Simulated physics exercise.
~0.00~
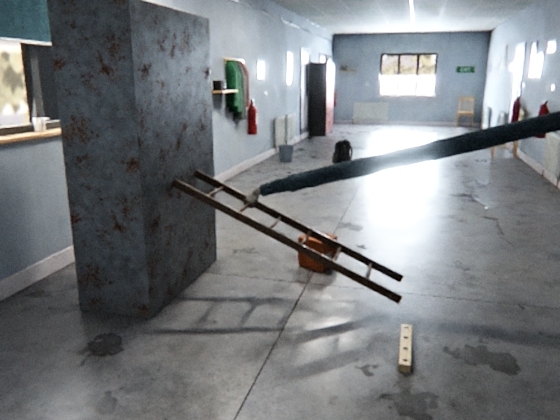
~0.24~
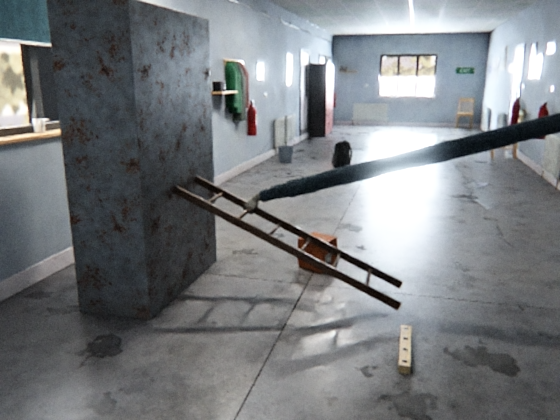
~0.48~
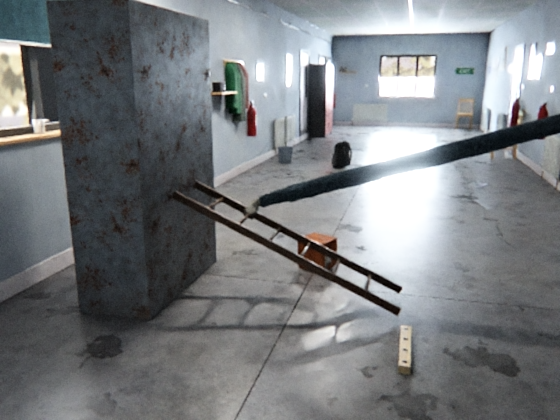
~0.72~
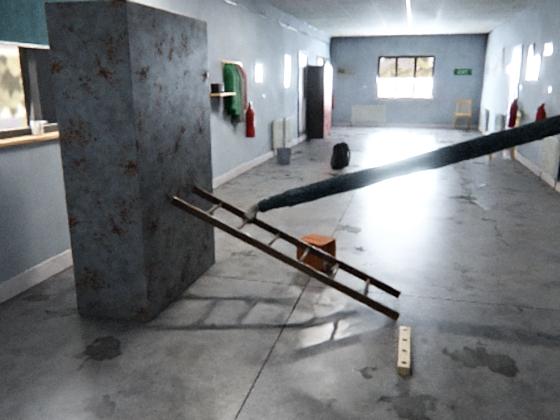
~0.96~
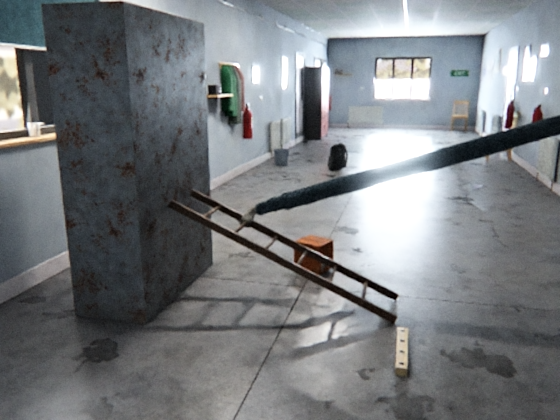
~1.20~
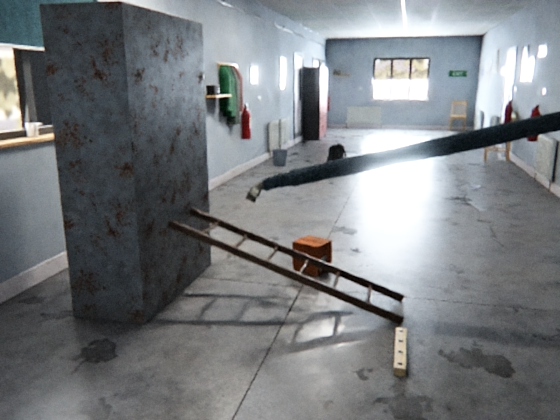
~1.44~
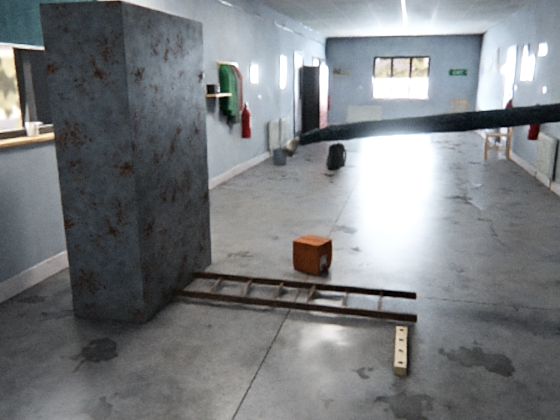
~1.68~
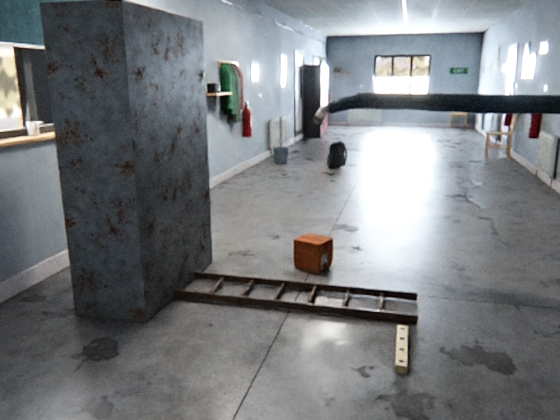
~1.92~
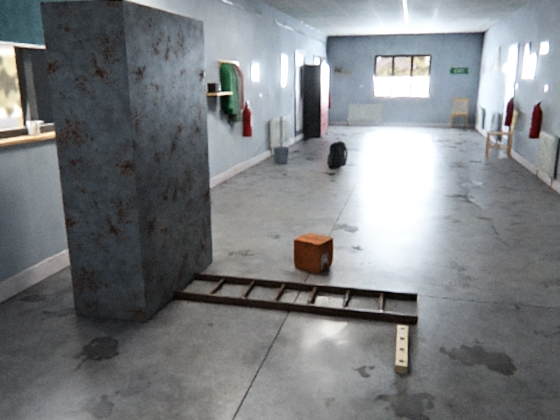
A brown ladder, held at a slant against a rusty grey cupboard by a dark-sleeved arm, lowers slightly before the hand lets go and withdraws to the right. The ladder slips down and ends flat on the floor between the cupboard and a pale batten, near an orange box.
